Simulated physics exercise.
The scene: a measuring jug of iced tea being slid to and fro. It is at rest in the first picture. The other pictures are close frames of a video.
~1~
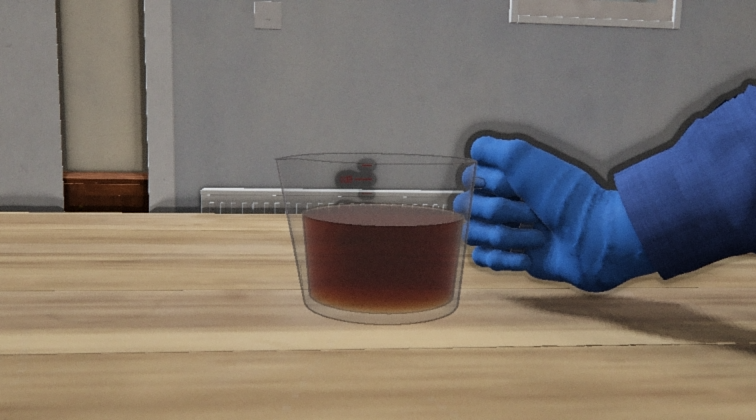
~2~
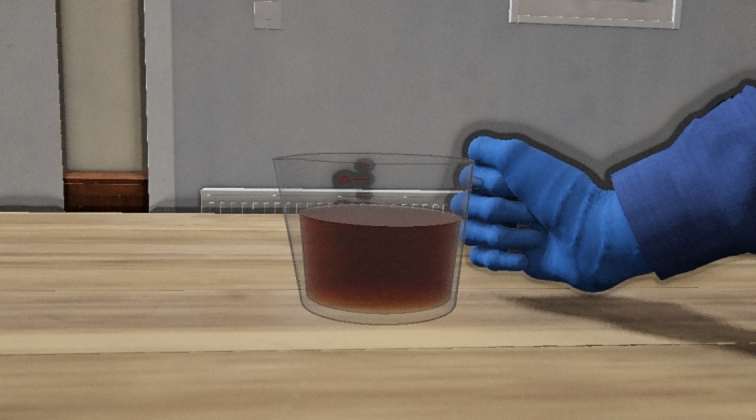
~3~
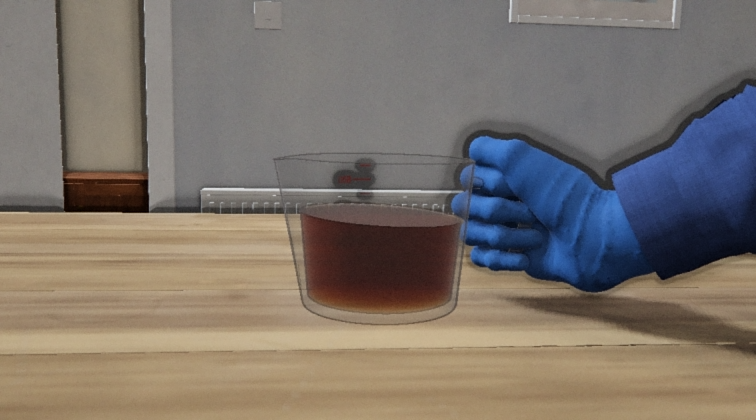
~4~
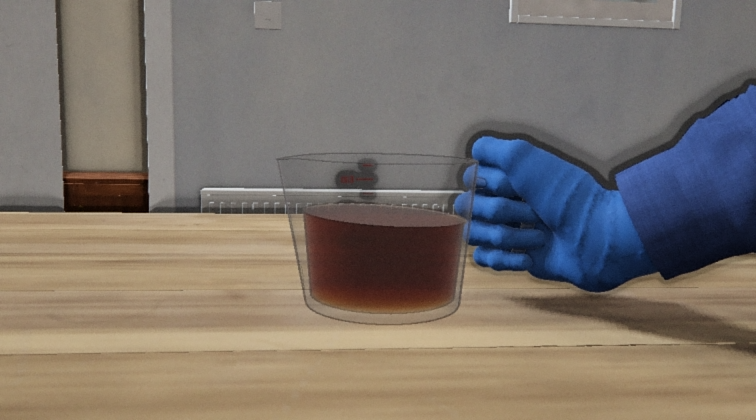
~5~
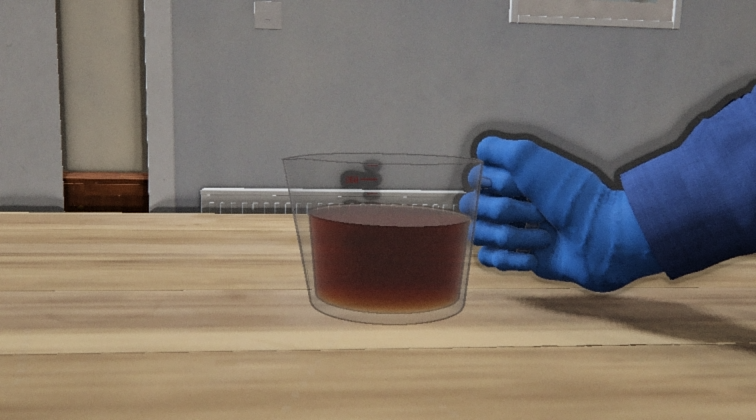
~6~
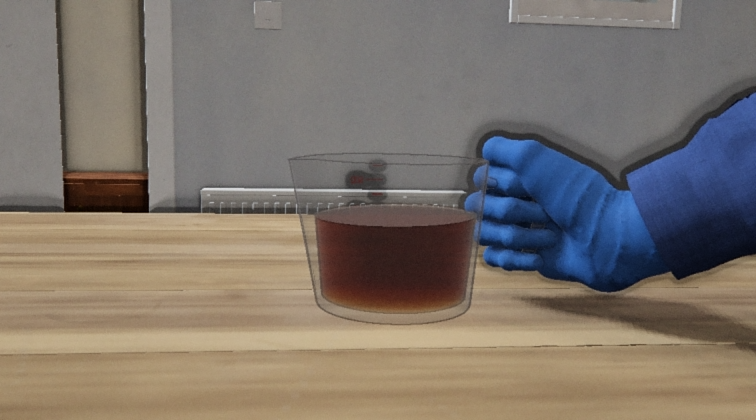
A clear, tapered container about two thirds full of dark reddish-brown liquid shifts very slightly left, then slides slowly a short way right, its surface staying about level. It sits on a pale wooden tabletop, seen from the side by a still camera, before a grey wall. At right, a blue-gloved hand and blue sleeve stay beside it, moving slightly left and then right with it.
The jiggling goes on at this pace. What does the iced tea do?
As it turns out, it keeps it all in.
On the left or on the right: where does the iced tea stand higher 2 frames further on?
The right portion, then.
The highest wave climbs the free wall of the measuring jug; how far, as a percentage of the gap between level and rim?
It peaks at roughly 20 %.
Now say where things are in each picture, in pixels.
Measuring jug (383, 225) about two thirds full; at rest, in the first frame.
Measuring jug about two thirds full, surface at (380, 215); surface about level, in the second frame.
Measuring jug (381, 225) about two thirds full; surface about level, in the third frame.
Measuring jug about two thirds full, surface at (385, 215); surface about level, in the fourth frame.
Measuring jug (389, 225) about two thirds full; surface about level, in the fifth frame.
Measuring jug about two thirds full, surface at (395, 215); surface about level, in the sixth frame.
Soon after, the highest wave so far stays far below the rim.
In the end, the highest wave so far stays far below the rim; nothing has left it.
